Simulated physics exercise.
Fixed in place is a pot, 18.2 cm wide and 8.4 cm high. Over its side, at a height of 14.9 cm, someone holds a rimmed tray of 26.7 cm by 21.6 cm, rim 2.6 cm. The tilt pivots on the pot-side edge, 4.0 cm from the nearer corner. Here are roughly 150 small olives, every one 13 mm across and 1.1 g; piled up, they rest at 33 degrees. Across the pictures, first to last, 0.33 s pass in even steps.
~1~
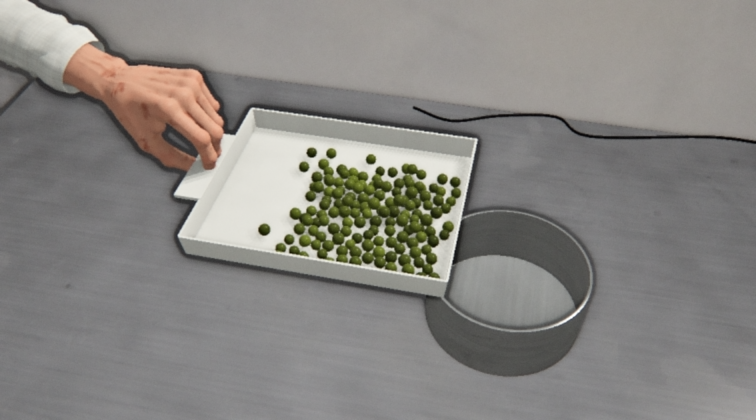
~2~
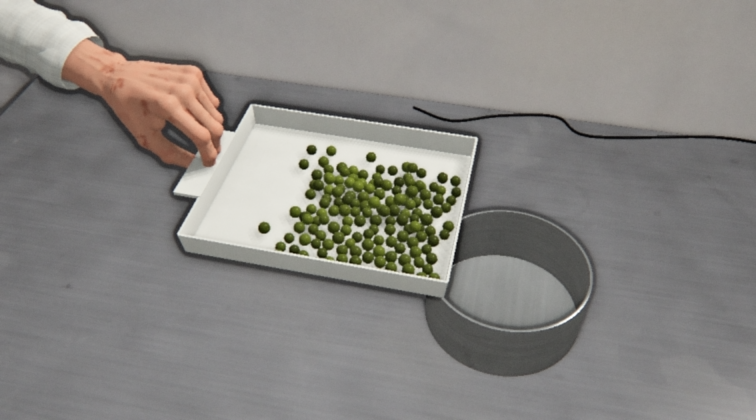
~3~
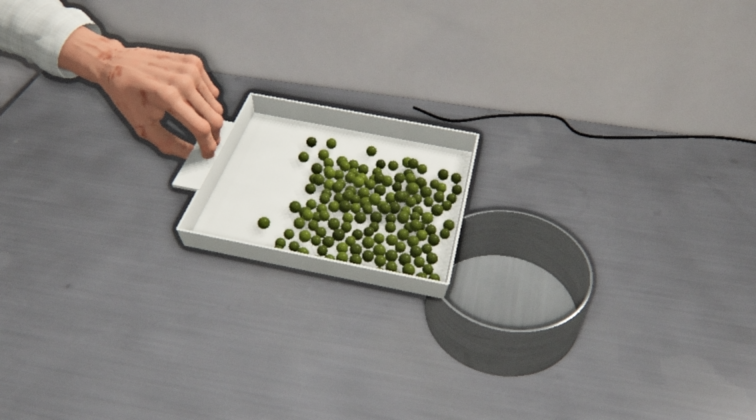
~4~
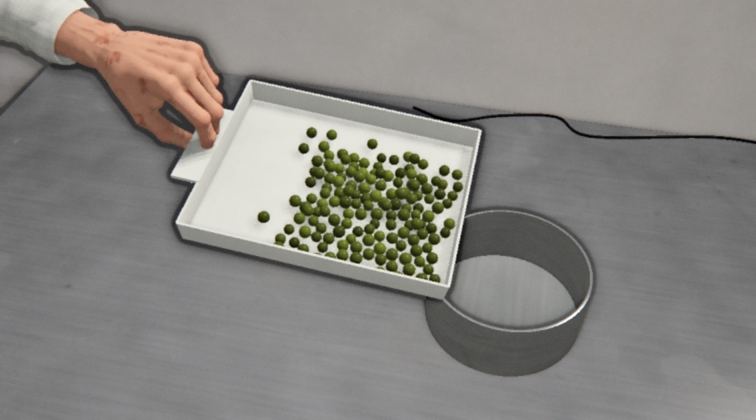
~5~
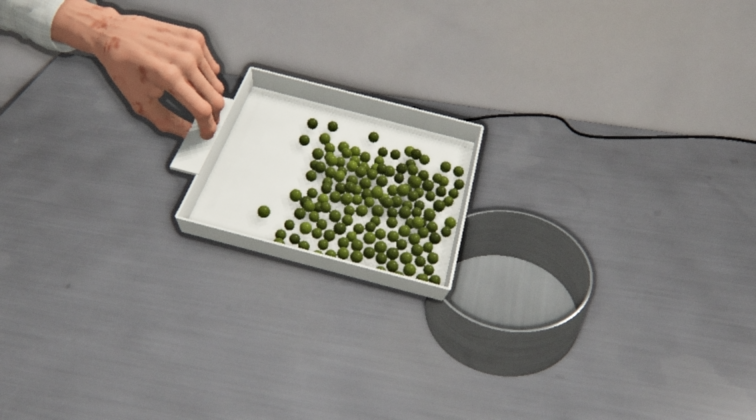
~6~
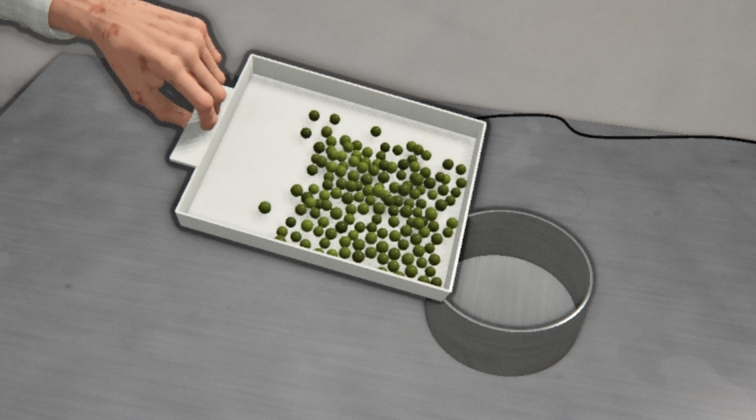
On a grey surface by a pale wall, a hand holds a white rimmed tray of small green olives by its left tab, beside a round metal pot. The tray starts level, then the hand gradually tilts it toward the pot, raising its far left side, while the olives barely shift.
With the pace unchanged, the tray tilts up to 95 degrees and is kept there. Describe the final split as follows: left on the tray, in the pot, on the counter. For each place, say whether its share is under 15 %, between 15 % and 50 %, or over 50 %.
Tray: It will be a small minority; pot: It will be a small minority; counter: It will be a majority.
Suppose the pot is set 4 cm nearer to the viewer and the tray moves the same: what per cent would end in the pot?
About 35 %.
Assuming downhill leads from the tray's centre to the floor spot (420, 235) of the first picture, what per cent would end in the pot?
Estimate: Some 50 per cent.
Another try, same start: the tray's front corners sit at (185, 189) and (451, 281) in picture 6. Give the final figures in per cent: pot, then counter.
Pot 85; counter 15.
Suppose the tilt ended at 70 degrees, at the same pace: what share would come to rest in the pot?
In that case it comes to about 0 in a hundred.
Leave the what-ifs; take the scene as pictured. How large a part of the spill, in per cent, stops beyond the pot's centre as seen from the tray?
Share: Around 50 %.
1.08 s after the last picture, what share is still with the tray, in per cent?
Load share: Around 95%.
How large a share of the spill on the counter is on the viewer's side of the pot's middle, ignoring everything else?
Share: Some 100 %.
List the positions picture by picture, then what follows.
The first picture shows tray tilt 0 degrees, front corners at (182, 235) and (444, 279); middle of the pieces at (367, 214); pot at (509, 266).
The second picture shows tray tilt 1 degrees, front corners at (182, 233) and (445, 279); middle of the pieces at (367, 213).
The third picture shows tray tilt 4 degrees, front corners at (181, 227) and (446, 281), lowest corner right front; middle of the pieces at (368, 210).
The fourth picture shows tray tilt 8 degrees, front corners at (180, 221) and (446, 284), lowest corner right front; middle of the pieces at (368, 206).
The fifth picture shows tray tilt 12 degrees, front corners at (180, 215) and (447, 286), lowest corner right front; middle of the pieces at (369, 202).
The sixth picture shows tray tilt 16 degrees, front corners at (180, 210) and (448, 288), lowest corner right front; middle of the pieces at (370, 201); pot at (509, 266).
Then, 0.65 s after the last picture, tilt 53 degrees; the tray holds 100 %, the pot 0 %.
Then, 1.08 s after the last picture, tilt 78 degrees; the tray holds 95 %, the pot 0 %.
Then, 1.59 s after the last picture, tilt 95 degrees; the tray holds 45 %, the pot 0 %.
In the end, tray 5 %, pot 5 %, counter 90 %.
